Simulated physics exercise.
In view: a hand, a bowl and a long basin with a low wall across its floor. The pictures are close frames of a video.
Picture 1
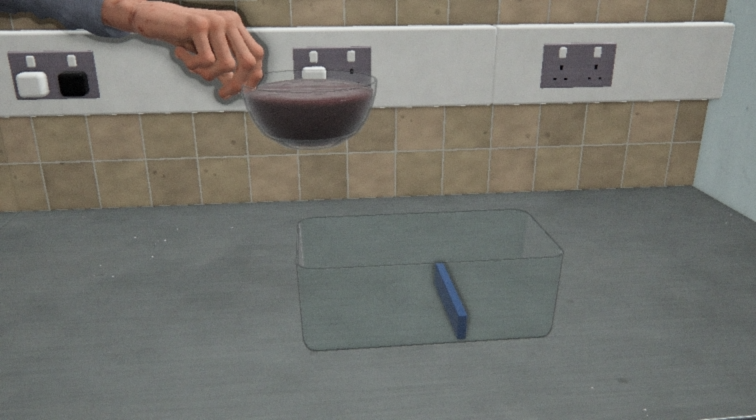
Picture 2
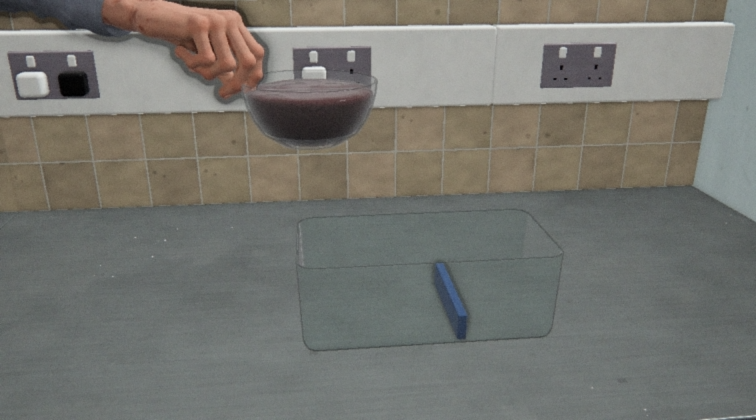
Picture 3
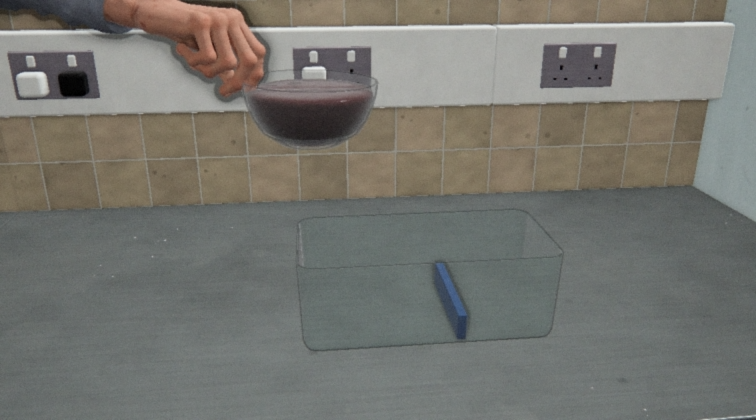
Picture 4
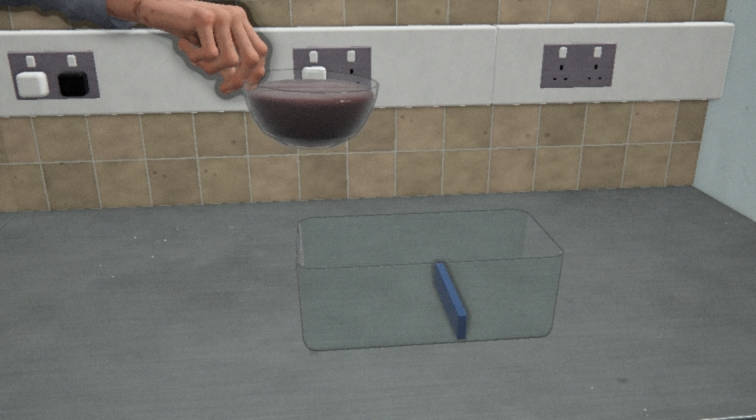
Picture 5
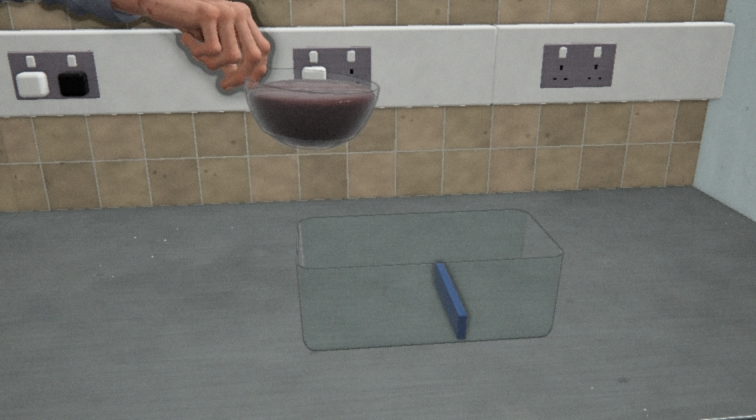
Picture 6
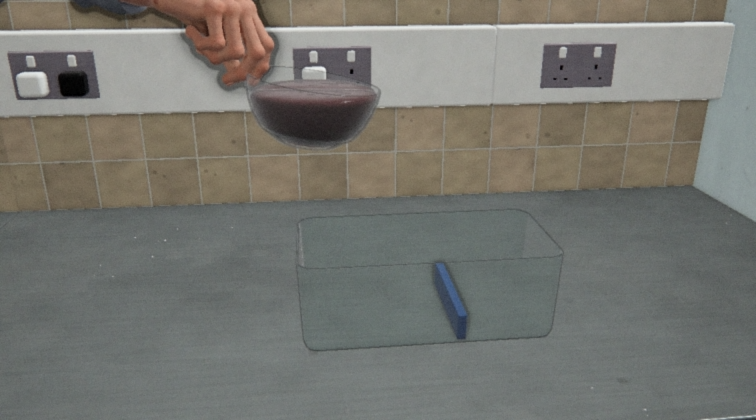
At the start, a hand holds a glass bowl of dark liquid level above a clear basin with a low blue wall across its floor, on a grey counter. The bowl stays still briefly, then the hand slowly tilts it slightly to the right, while the basin remains motionless.
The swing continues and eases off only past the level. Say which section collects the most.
Most lies in the left-hand part.
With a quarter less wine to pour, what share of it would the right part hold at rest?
Roughly 10 in a hundred.
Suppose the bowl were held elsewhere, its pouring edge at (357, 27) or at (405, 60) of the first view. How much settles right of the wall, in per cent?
Near 25 % and 65 %.
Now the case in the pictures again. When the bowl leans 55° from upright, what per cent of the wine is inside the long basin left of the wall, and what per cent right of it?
Left about 15, right about 0.
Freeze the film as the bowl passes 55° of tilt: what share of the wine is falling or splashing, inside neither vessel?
Some 35 per cent.
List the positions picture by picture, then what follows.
Tilt 0°; pouring edge (376, 80); surface from (245, 90) to (373, 88); the long basin's rim runs from (298, 243) to (545, 232); the wall's top is at (450, 288), in the first picture.
Tilt 0°; pouring edge (376, 81); surface from (246, 90) to (373, 88), in the second picture.
Tilt 2°; pouring edge (377, 82); surface from (247, 90) to (373, 89), in the third picture.
Tilt 4°; pouring edge (377, 85); surface from (247, 90) to (374, 90), in the fourth picture.
Tilt 6°; pouring edge (378, 88); surface from (248, 90) to (375, 90), in the fifth picture.
Tilt 9°; pouring edge (380, 92); surface from (250, 90) to (377, 90), in the sixth picture.
A moment on, the tilt is 55° and 52 per cent is still to pour, 13 is left of the wall and 1 right of it.
Next, the tilt is 86° and 7 per cent is still to pour, 52 is left of the wall and 29 right of it.
Then the tilt is 94° and 0 per cent is still to pour, 68 is left of the wall and 30 right of it.
Later the tilt is 94° and 0 per cent is still to pour, 67 is left of the wall and 31 right of it.
At rest 67 per cent lies left of the wall, 31 right of it and 2 outside.
